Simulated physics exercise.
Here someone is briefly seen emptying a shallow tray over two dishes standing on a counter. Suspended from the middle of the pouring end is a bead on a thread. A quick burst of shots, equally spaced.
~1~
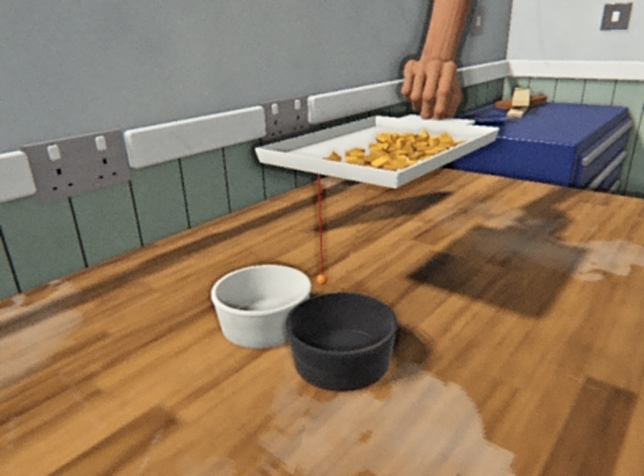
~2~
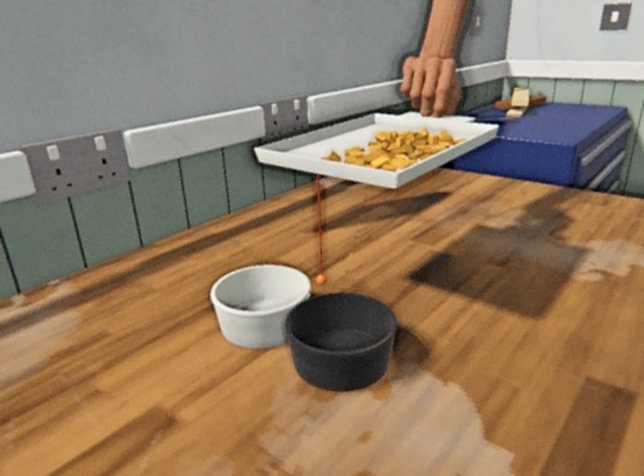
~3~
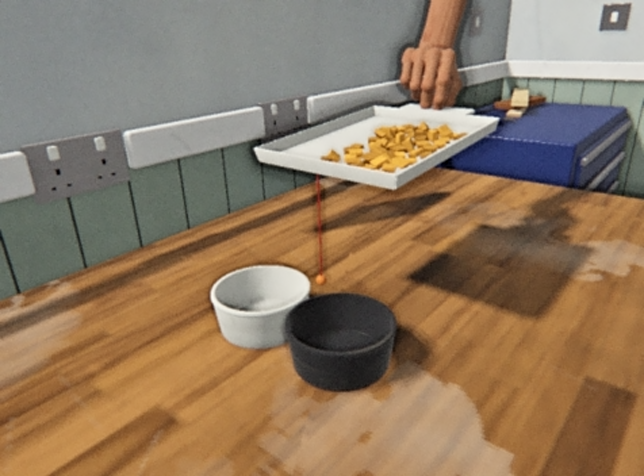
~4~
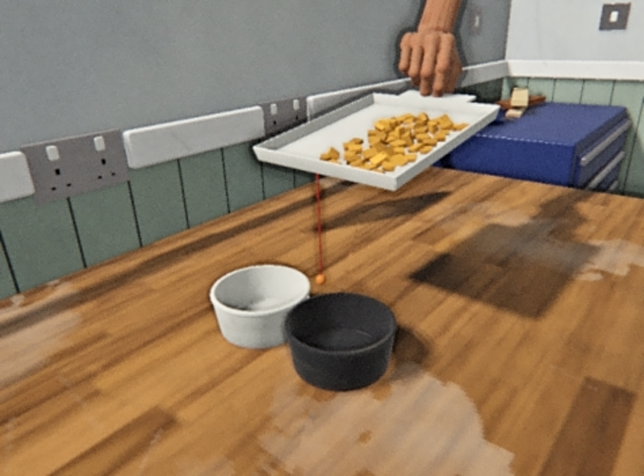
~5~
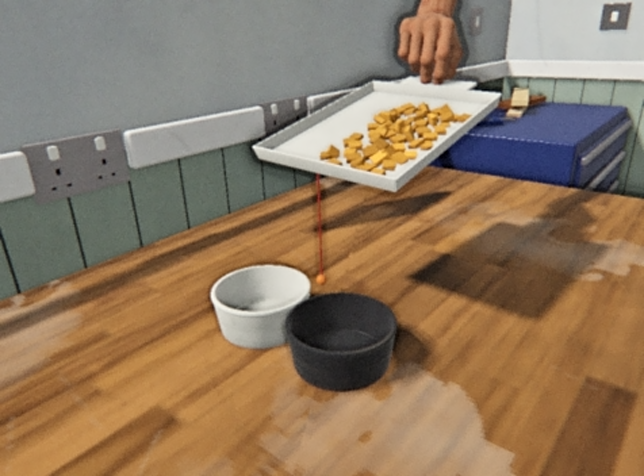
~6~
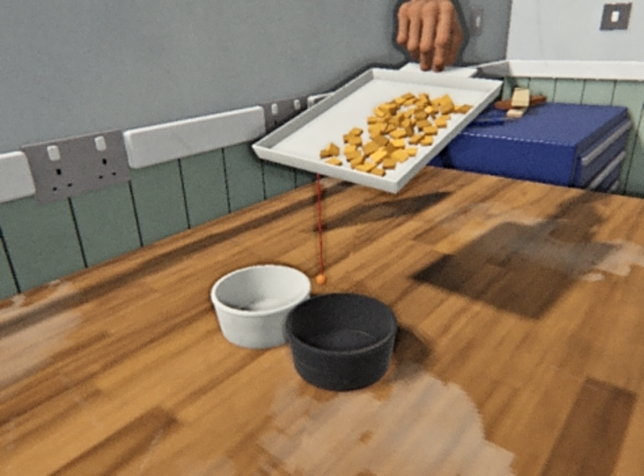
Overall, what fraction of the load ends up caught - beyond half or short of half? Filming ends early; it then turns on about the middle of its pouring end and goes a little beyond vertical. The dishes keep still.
Beyond half.
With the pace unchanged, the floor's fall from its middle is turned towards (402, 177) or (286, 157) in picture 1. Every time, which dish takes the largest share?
1: The dish to the right. 2: The dish to the left.
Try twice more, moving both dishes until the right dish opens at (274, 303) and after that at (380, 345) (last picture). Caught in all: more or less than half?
For the two tries in order: Not as much as half, exceeding half.
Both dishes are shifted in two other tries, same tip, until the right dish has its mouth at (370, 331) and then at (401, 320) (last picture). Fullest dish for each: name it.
Try 1: The dish to the right; try 2: The dish to the right.
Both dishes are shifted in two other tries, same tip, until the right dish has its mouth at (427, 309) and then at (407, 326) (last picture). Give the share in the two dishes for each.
Respectively 10 percent and 60 percent.
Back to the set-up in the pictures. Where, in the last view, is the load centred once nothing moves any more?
The centre comes to rest close to (335, 353).
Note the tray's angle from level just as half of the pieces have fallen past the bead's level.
About 110° of tilt.
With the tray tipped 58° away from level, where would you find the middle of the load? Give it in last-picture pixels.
In the last view, the load is centred close to (366, 153).
Just after the last frame, tray tipped steeply; almost all on the tray; just a few in the right dish; about a tenth in the air.
A moment on, tray tipped right over; the larger part on the tray; roughly a quarter in the right dish; just a few outside both.
Further on, tray tipped past a quarter turn; the larger part in the right dish; just a few in the left dish; about a tenth outside both.
When it is over, tray tipped past a quarter turn; the larger part in the right dish; just a few in the left dish; about a tenth outside both.
